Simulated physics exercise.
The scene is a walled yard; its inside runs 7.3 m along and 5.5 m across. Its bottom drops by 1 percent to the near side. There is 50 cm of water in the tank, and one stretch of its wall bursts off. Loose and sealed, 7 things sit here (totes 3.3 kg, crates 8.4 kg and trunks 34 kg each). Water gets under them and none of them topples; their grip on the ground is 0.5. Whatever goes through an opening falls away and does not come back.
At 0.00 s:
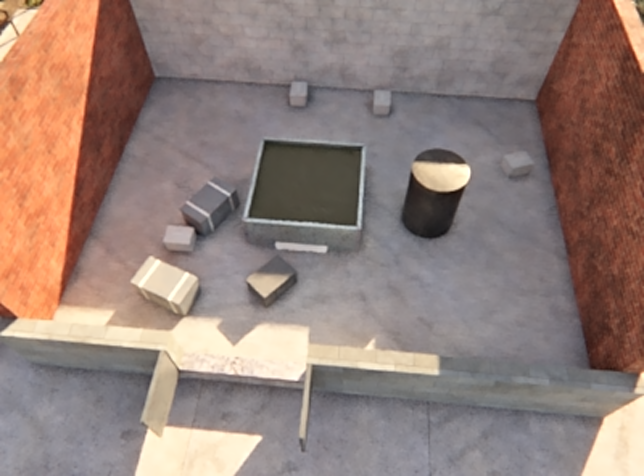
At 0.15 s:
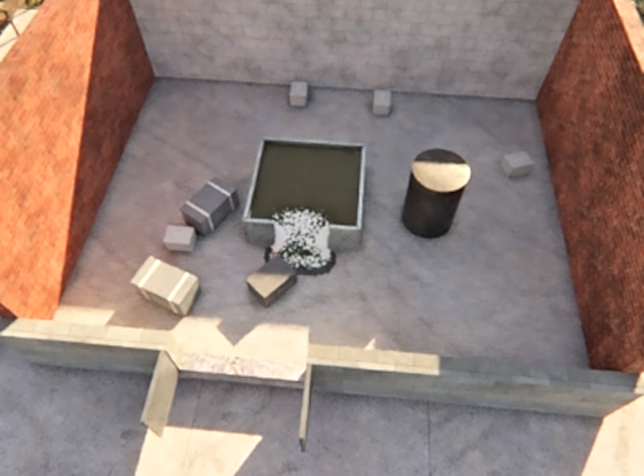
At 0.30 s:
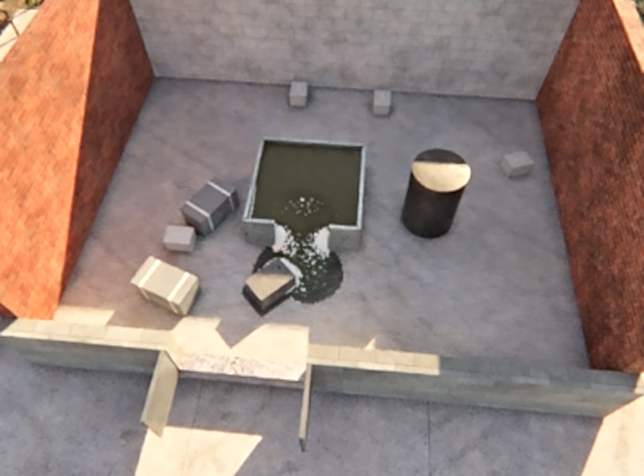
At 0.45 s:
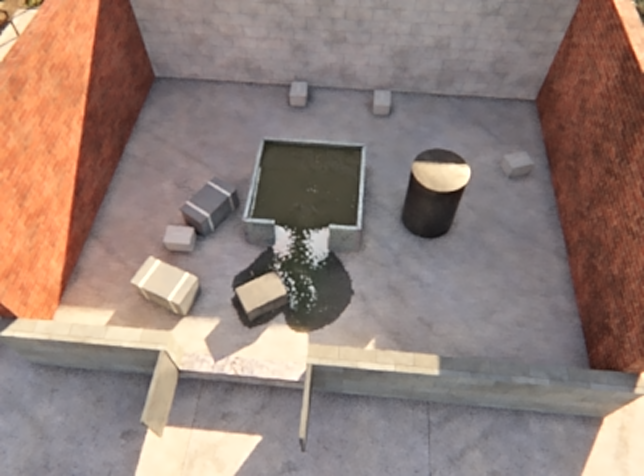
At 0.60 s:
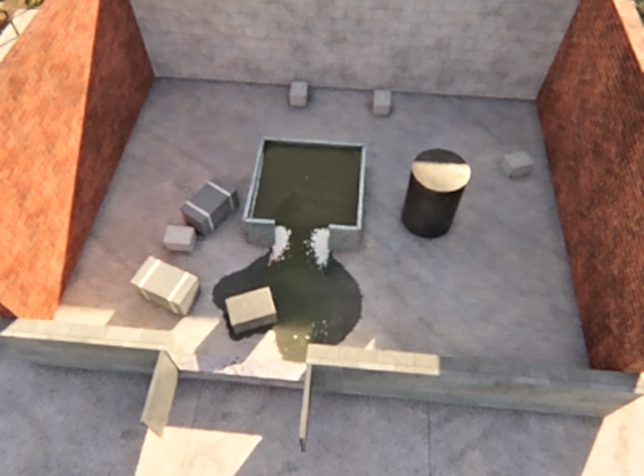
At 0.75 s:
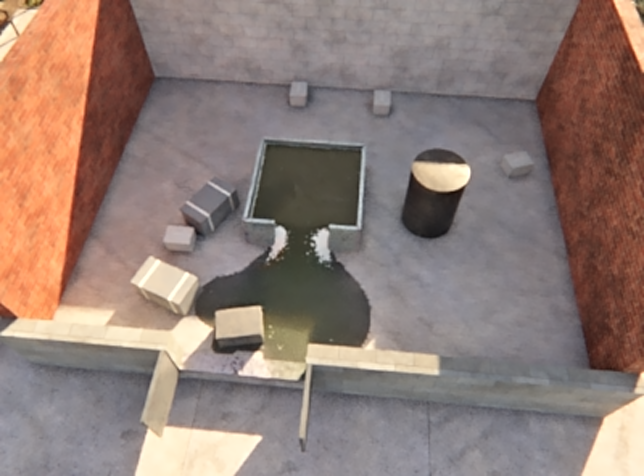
Water pouring from a broken tank wall in a walled yard, spreading across the ground and pushing one box toward the near side.
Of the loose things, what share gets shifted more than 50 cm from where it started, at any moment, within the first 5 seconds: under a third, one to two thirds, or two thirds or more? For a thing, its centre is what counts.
Lowest of the three bands.
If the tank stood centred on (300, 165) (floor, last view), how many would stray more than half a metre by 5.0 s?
1.
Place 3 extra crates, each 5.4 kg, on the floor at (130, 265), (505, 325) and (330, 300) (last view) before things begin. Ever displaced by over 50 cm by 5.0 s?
In the order asked: Below the mark; above the mark; above the mark.
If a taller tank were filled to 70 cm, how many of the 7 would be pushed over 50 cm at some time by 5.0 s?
In that case the number is 1.
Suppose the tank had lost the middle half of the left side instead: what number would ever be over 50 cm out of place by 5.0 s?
3.
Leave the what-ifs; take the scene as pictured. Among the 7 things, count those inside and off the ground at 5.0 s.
0 at that moment.
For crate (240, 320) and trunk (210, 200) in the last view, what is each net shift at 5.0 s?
In that order: Washed out, 0 cm.
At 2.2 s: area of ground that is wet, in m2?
Flooded: Near 11.0 m2.
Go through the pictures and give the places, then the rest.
A crate at (271, 275) rests on the ground; a tote at (299, 89) rests on the ground; 2.6 m2 under water; 0 of 7 have shifted, in the first picture.
A crate at (271, 275), on the bottom; a tote at (299, 89) rests on the ground; 3.1 m2 under water; 0 of 7 have shifted, in the second picture.
A crate at (270, 278), on the bottom, 5 cm from its start; a tote at (299, 89), on the bottom; 3.5 m2 under water; 0 of 7 have shifted, in the third picture.
A crate at (261, 291), on the bottom, 28 cm from its start; a tote at (299, 89) rests on the ground; water covers 4.1 m2; 1 of 7 have shifted, in the fourth picture.
A crate at (250, 306) rests on the ground, 54 cm from its start; a tote at (299, 89) rests on the ground; water covers 4.9 m2; 1 of 7 have shifted, in the fifth picture.
A crate at (238, 322) rests on the ground, 81 cm from its start; a tote at (299, 89) rests on the ground; 5.8 m2 under water; 1 of 7 have shifted, in the sixth picture.
After 1.1 s 1 of 7 are over 50 cm from their spots; 0 afloat.
After 2.2 s 1 of 7 are over 50 cm from their spots; 0 afloat.
After 3.5 s 1 of 7 are over 50 cm from their spots; 0 afloat.
After 5.0 s 1 of 7 are over 50 cm from their spots, and 1 have been at some point; 0 afloat.
